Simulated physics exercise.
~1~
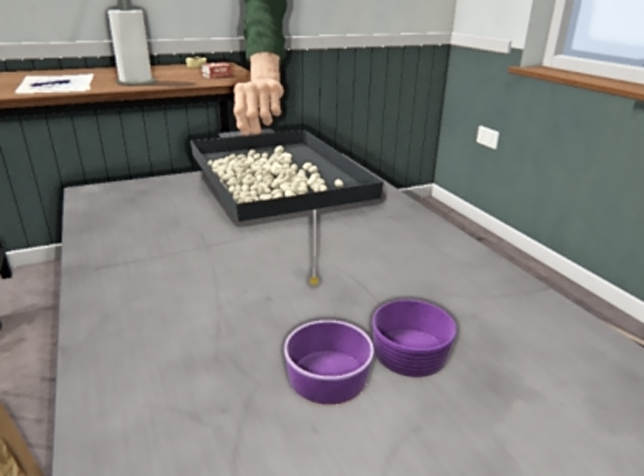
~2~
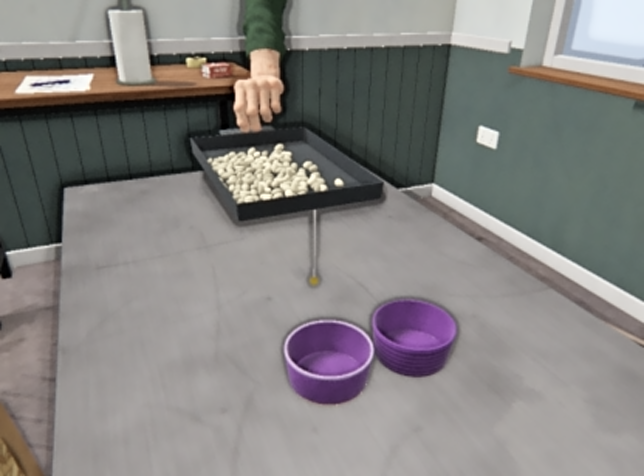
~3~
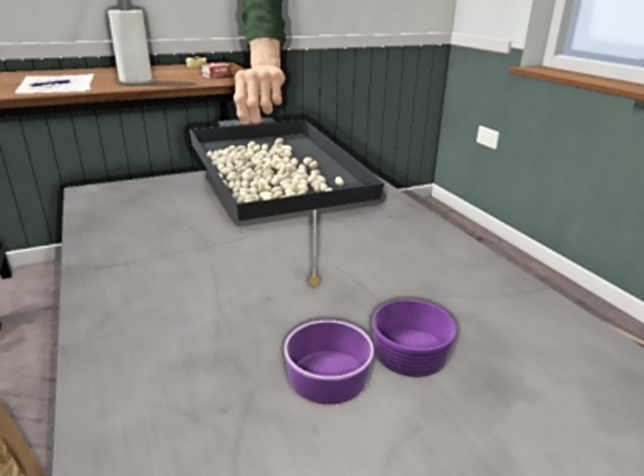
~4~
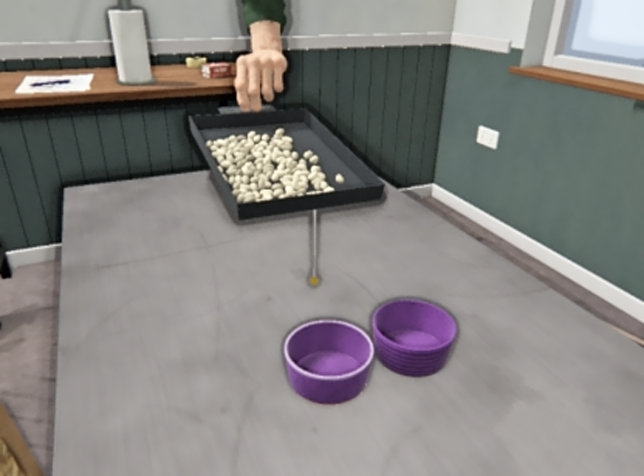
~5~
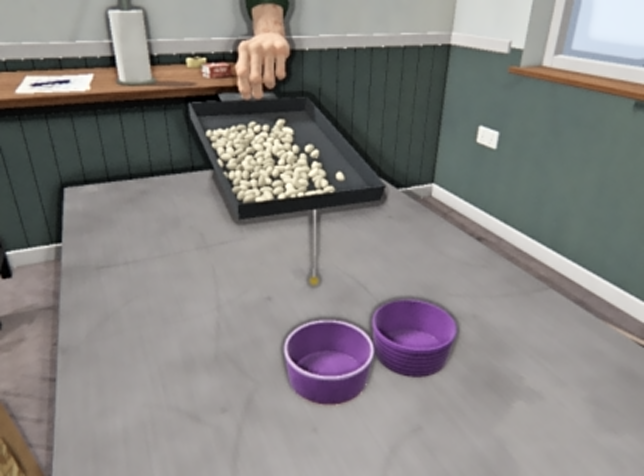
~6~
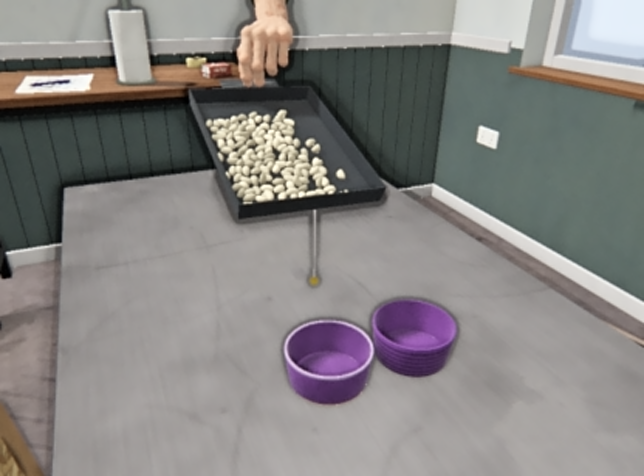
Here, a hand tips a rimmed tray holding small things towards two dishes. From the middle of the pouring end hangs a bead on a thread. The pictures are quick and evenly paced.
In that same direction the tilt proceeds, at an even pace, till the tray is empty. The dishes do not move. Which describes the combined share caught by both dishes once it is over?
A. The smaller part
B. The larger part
Option A: The smaller part.
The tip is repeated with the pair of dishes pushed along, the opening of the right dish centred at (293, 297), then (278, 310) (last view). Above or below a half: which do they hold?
Result, first place: Not as much as half; second place: Not as much as half.
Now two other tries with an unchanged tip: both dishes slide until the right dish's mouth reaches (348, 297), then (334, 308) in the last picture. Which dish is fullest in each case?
The one at right, then the one at right.
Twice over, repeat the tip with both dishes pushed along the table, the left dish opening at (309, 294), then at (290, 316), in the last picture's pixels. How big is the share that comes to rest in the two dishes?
Trial 1 about 20 %, trial 2 about 70 %.
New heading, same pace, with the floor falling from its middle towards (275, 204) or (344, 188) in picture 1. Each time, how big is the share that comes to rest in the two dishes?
10 % and 0 %, roughly.
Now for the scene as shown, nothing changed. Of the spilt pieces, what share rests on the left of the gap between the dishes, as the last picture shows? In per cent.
Roughly 80 in a hundred.
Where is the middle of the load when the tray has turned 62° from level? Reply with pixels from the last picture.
About (305, 161).
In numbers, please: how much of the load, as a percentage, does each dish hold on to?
Left dish: 20 per cent; right dish: 0 per cent.
Shortly afterwards, tray tipped steeply; the whole lot on the tray.
Next, tray tipped past a quarter turn; all but a few on the tray; only a few outside both.
Some moments later, tray tipped past a quarter turn; near a quarter in the left dish; a little in the right dish; near two thirds outside both.
In the end, tray tipped past a quarter turn; near a quarter in the left dish; a little in the right dish; the bulk outside both.
